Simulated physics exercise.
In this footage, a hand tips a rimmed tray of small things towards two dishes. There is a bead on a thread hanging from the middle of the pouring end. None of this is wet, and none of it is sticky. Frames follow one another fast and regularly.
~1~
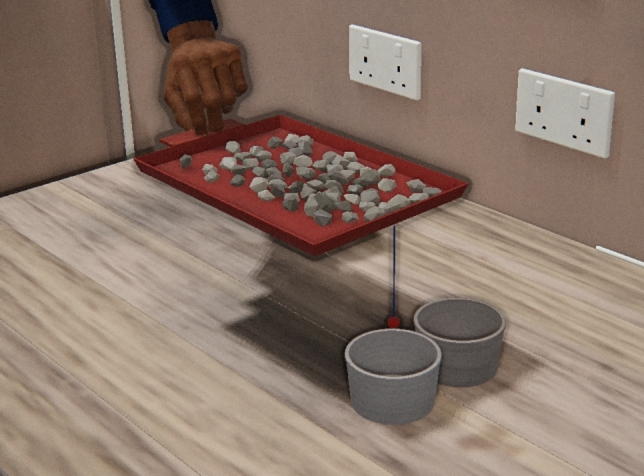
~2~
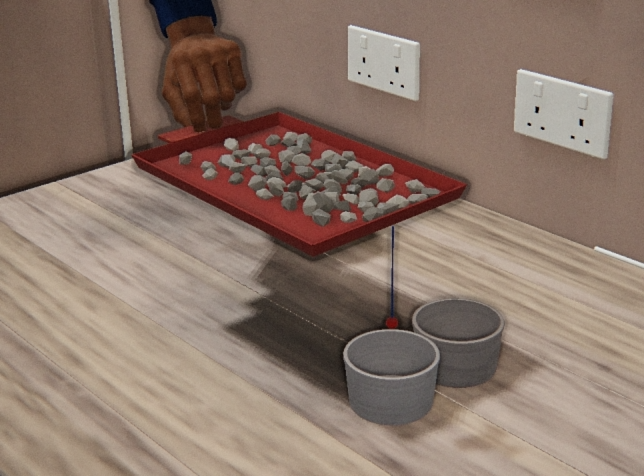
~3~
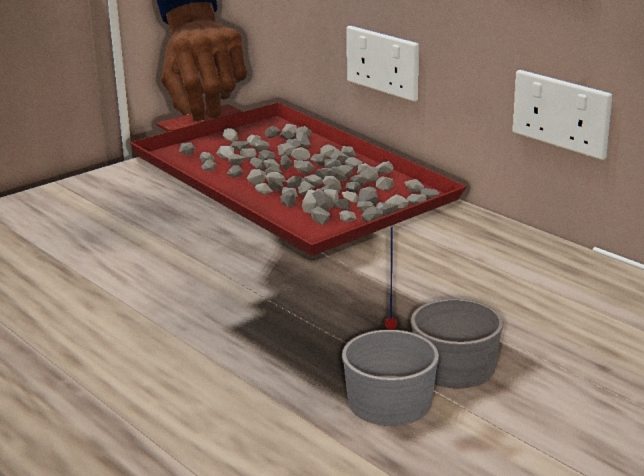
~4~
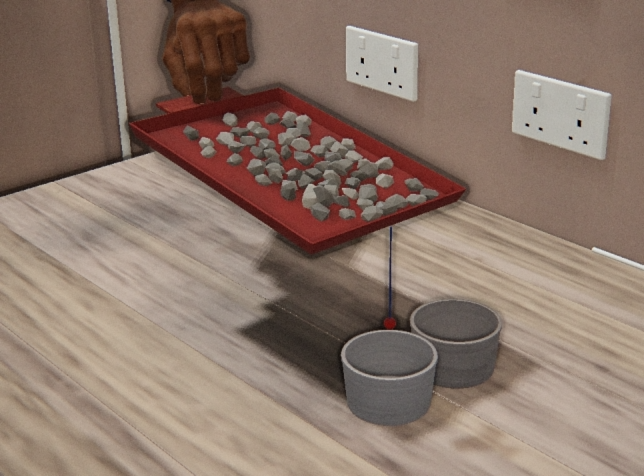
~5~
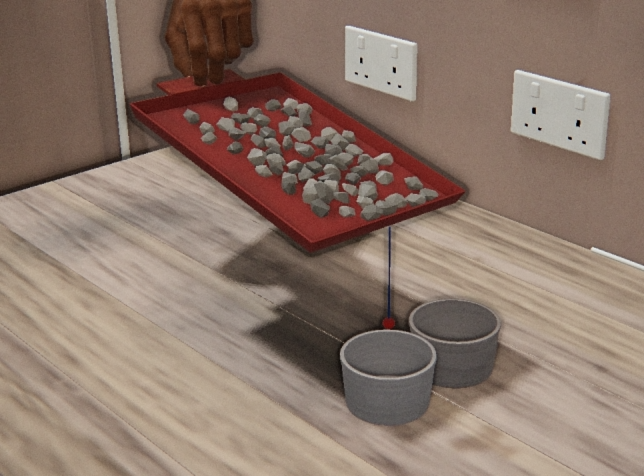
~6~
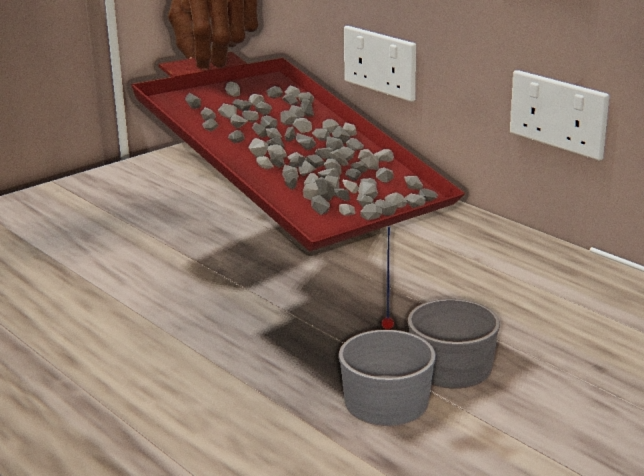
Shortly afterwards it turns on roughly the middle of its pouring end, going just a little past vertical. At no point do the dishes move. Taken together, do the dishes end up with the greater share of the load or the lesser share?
They end up with the greater share.
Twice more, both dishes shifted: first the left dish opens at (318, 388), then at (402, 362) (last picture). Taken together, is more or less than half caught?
For the two tries in order: Not as much as half, exceeding half.
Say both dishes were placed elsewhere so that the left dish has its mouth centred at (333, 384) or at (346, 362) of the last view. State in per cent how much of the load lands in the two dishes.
Trial 1 around 30 percent, trial 2 around 10 percent.
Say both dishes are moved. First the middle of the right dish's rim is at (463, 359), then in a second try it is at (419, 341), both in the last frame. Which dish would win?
The one at right the first time, the one at right the second.
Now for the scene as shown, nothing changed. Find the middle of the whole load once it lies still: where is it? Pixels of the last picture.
The centre comes to rest near (450, 373).
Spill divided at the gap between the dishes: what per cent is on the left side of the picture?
It works out at some 0 percent.
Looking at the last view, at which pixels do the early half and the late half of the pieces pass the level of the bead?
Roughly at (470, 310) first, and then at (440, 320).
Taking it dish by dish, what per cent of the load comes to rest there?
I'd say some 20 in a hundred wind up in the left dish, and some 40 in a hundred in the right.
Soon, tray tipped steeply; most on the tray; a small part in the air.
A while on, tray tipped right over; a stray few on the tray; about a quarter in the left dish; about a third in the right dish; about a third outside both; a small part in the air.
Towards the end, tray tipped past a quarter turn; about a quarter in the left dish; about half in the right dish; about a third outside both.
Finally, tray tipped past a quarter turn; about a quarter in the left dish; about half in the right dish; about a third outside both.
